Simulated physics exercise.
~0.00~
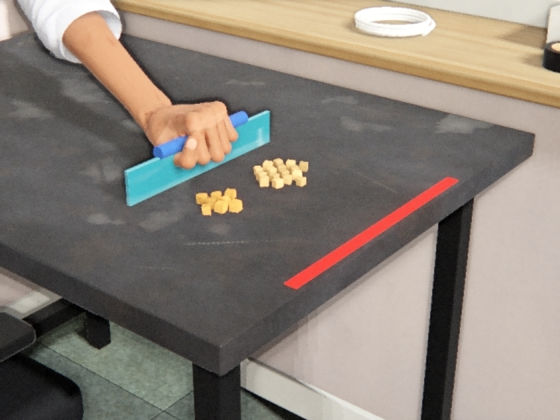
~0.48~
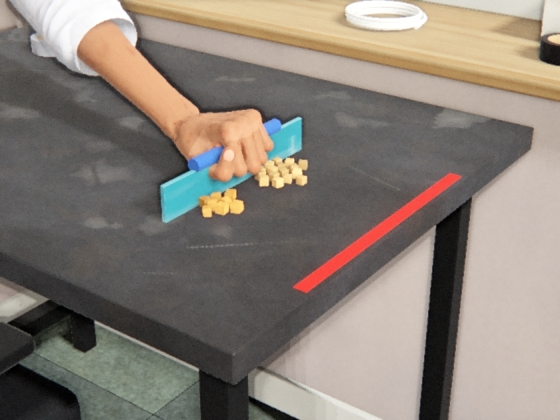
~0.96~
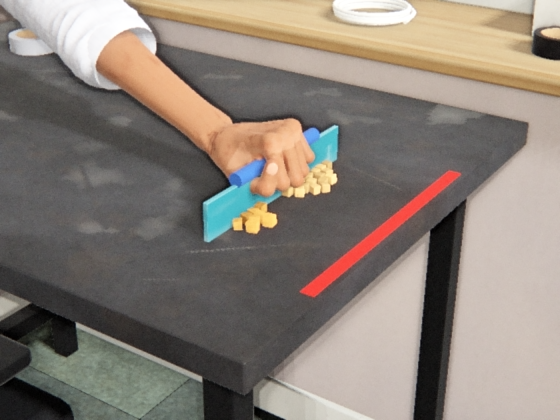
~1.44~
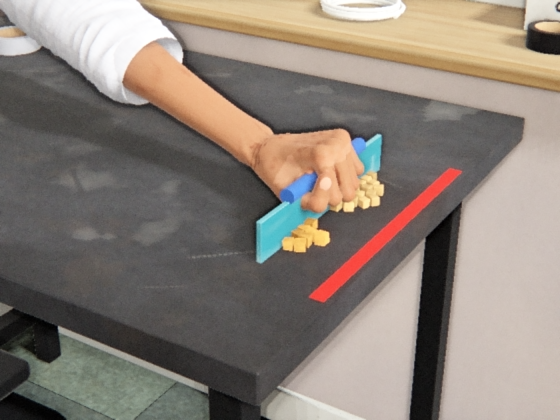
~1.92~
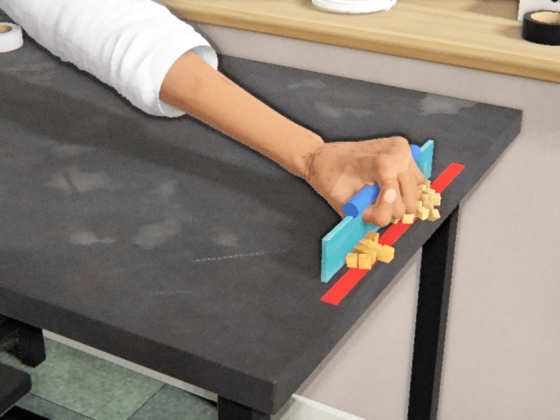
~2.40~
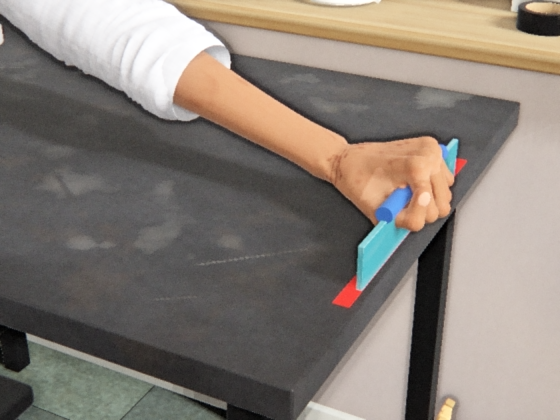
A hand grips the blue handle of a teal scraper and slides it to the right across a dark, scuffed table. Two small piles of loose yellowish cubes lie ahead of it, and at first they stay put. The blade then reaches them and pushes both piles along toward a strip of red tape near the table's edge. The scraper arrives at the tape with the cubes crowded at the brink, about half of each pile over the edge. At the end the blade rests at the tape, the tabletop is clear, and both piles have gone over the side.
